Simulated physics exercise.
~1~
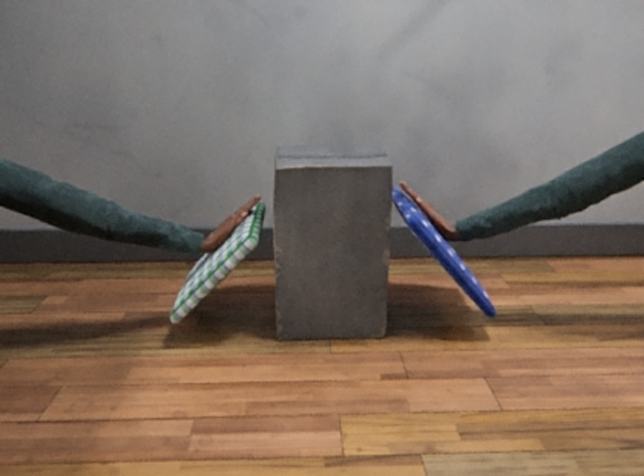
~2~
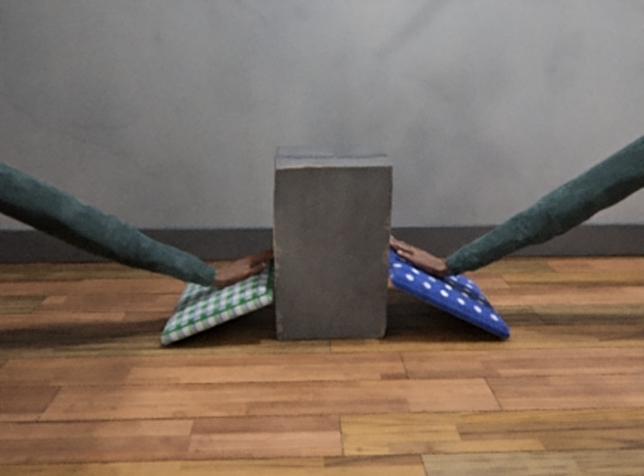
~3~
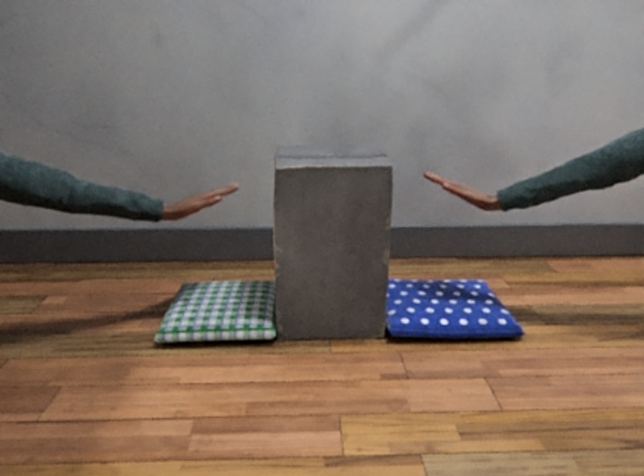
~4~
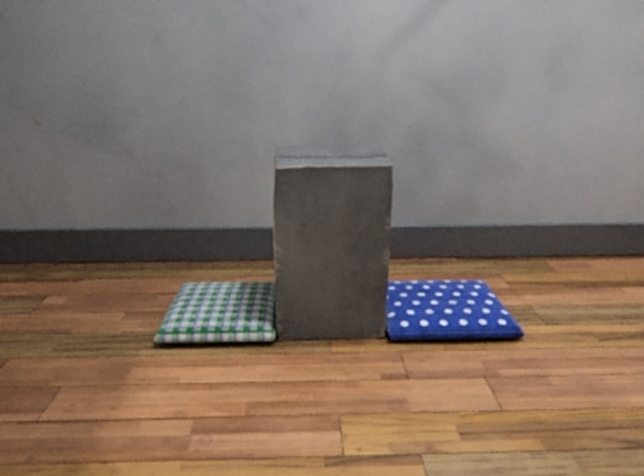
Two hands lower green checked and blue dotted seat pads flat beside a grey box, then withdraw.
